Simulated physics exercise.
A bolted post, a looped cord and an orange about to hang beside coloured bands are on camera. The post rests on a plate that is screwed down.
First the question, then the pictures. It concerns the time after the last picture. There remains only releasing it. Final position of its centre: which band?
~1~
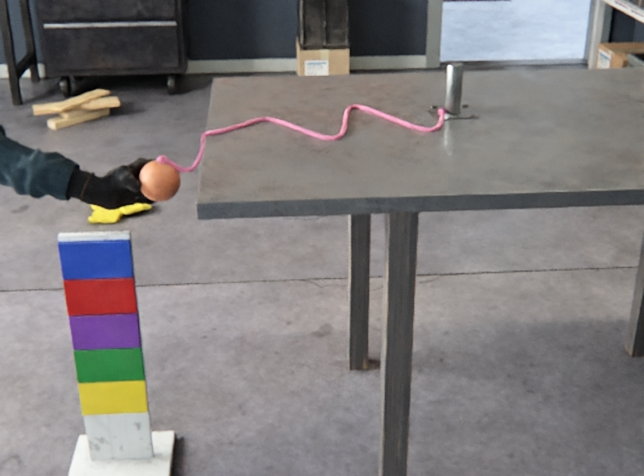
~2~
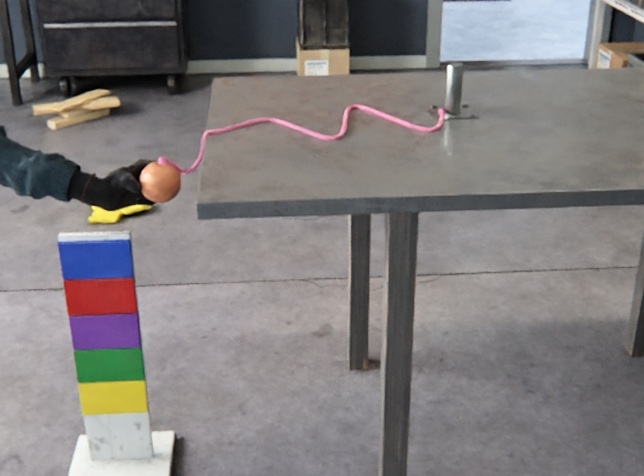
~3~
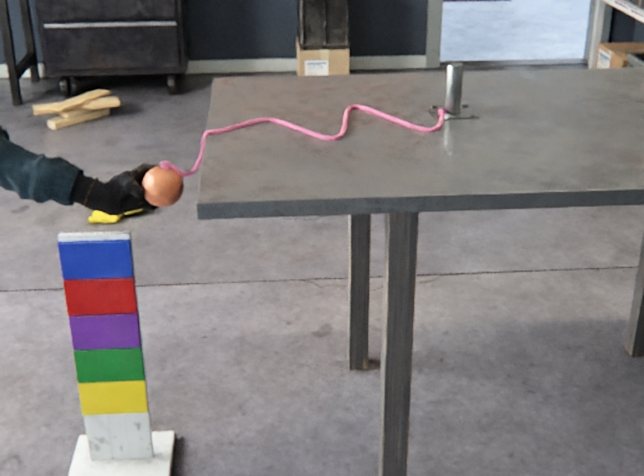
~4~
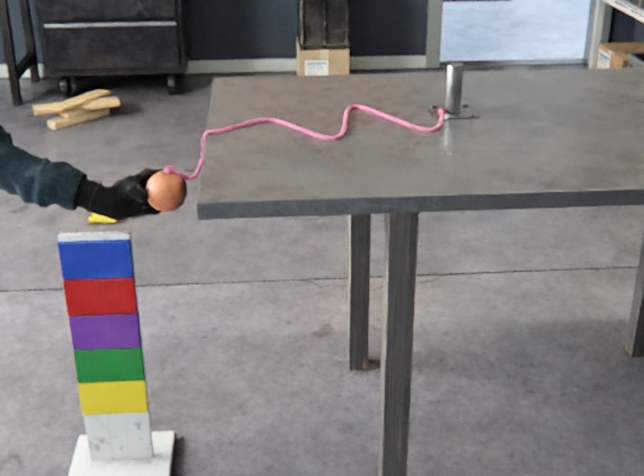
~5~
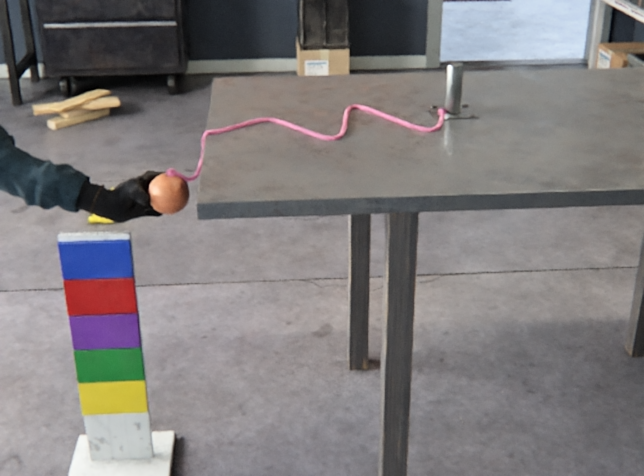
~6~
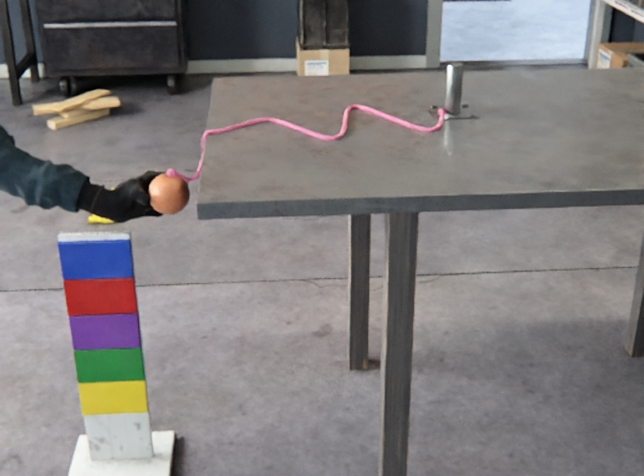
Band: Yellow.
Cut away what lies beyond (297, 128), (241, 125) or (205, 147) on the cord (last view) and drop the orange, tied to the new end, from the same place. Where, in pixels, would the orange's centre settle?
Try by try: (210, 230), (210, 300) and (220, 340).
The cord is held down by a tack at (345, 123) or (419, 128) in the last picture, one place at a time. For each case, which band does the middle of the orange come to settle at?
In order: Red; green.
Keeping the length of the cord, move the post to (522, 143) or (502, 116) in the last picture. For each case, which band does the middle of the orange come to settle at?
Answer, in order: Green, green.
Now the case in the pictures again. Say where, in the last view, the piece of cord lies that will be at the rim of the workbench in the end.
Roughly (344, 129).
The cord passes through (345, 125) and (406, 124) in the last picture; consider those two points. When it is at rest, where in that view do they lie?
End positions: About (216, 129) and about (353, 118).
Early on, orange near (232, 346); level with green.
Midway, orange near (215, 372); level with yellow.
Finally, orange near (229, 377); level with yellow. Its centre hangs level with the yellow band.
